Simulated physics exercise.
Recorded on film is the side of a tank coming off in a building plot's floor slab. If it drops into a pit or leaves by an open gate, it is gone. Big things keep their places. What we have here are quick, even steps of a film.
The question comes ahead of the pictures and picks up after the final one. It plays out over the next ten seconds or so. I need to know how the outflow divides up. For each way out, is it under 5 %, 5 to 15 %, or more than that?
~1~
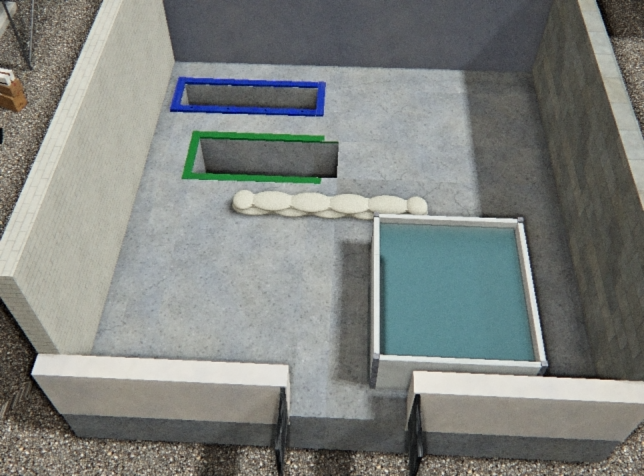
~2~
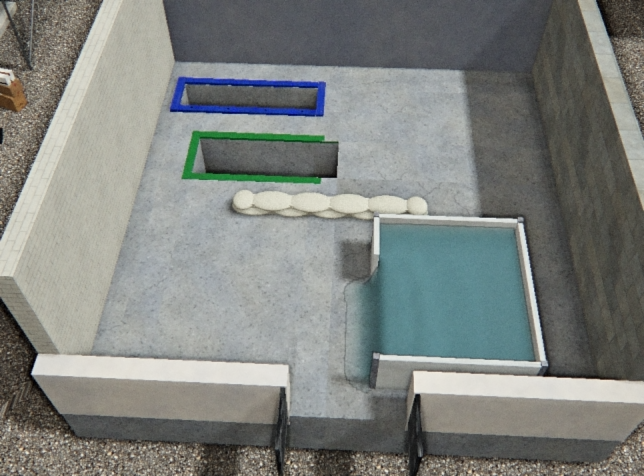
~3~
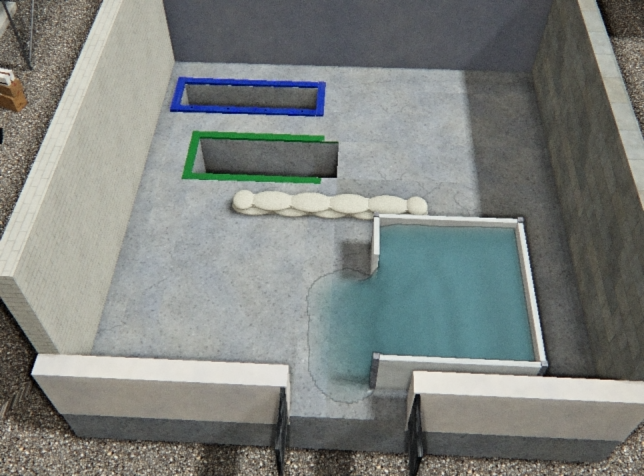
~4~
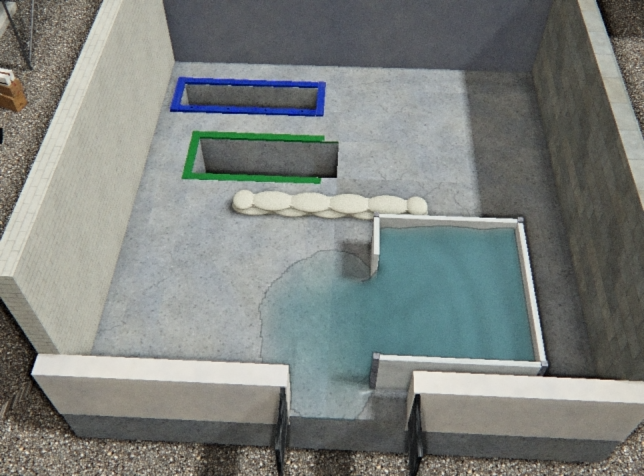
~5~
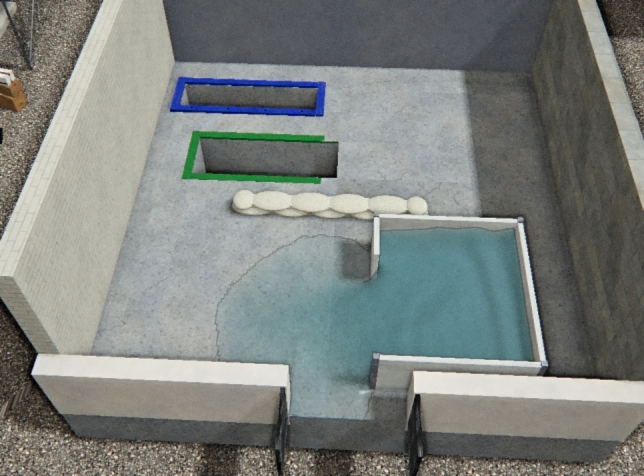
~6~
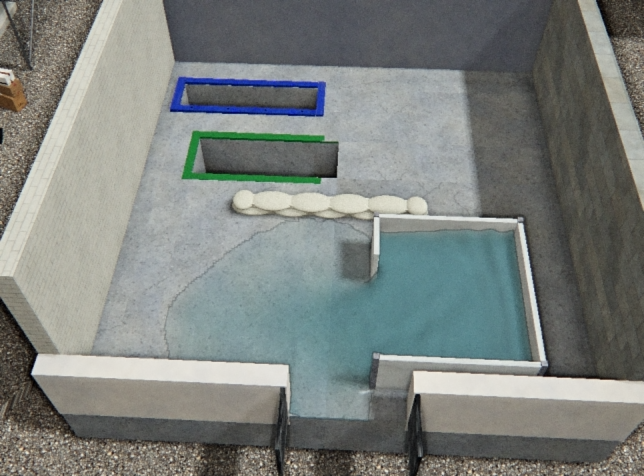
Here is how it divides: The gate ends up with 5 to 15 %; the blue pit ends up with 5 to 15 %; the green pit ends up with more than 15 %.
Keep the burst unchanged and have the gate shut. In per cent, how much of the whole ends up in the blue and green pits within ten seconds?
Blue 14 %, green 35 %.
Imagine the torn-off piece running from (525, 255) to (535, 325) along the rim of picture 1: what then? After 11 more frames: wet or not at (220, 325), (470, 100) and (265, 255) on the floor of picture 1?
Point 1: Unwetted; point 2: Inundated; point 3: Unwetted.
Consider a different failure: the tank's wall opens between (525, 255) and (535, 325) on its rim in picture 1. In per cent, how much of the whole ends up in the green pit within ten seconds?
About 10 percent ends up in the green pit, by my reckoning.
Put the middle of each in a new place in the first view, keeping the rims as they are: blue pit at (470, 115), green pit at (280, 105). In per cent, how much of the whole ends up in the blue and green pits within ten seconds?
Blue 0 %; green 35 %.
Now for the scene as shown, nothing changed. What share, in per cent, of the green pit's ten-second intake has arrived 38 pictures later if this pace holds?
Some 65 per cent.
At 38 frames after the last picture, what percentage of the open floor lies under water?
It comes to roughly 50 in a hundred.
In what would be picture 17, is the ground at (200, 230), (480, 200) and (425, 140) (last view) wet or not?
The readings in sequence are watered, waterless, waterless.
A moment on, water covers 30 % of the floor; the gate 2 %, the blue pit 0 %, the green pit 0 %.
Next, water covers 30 % of the floor; the gate 5 %, the blue pit 0 %, the green pit 0 %.
Then, water covers 40 % of the floor; the gate 8 %, the blue pit 2 %, the green pit 5 %.
Later, water covers 50 % of the floor; the gate 10 %, the blue pit 8 %, the green pit 19 %.
In the end, water covers 65 % of the floor; the gate 12 %, the blue pit 10 %, the green pit 30 %.
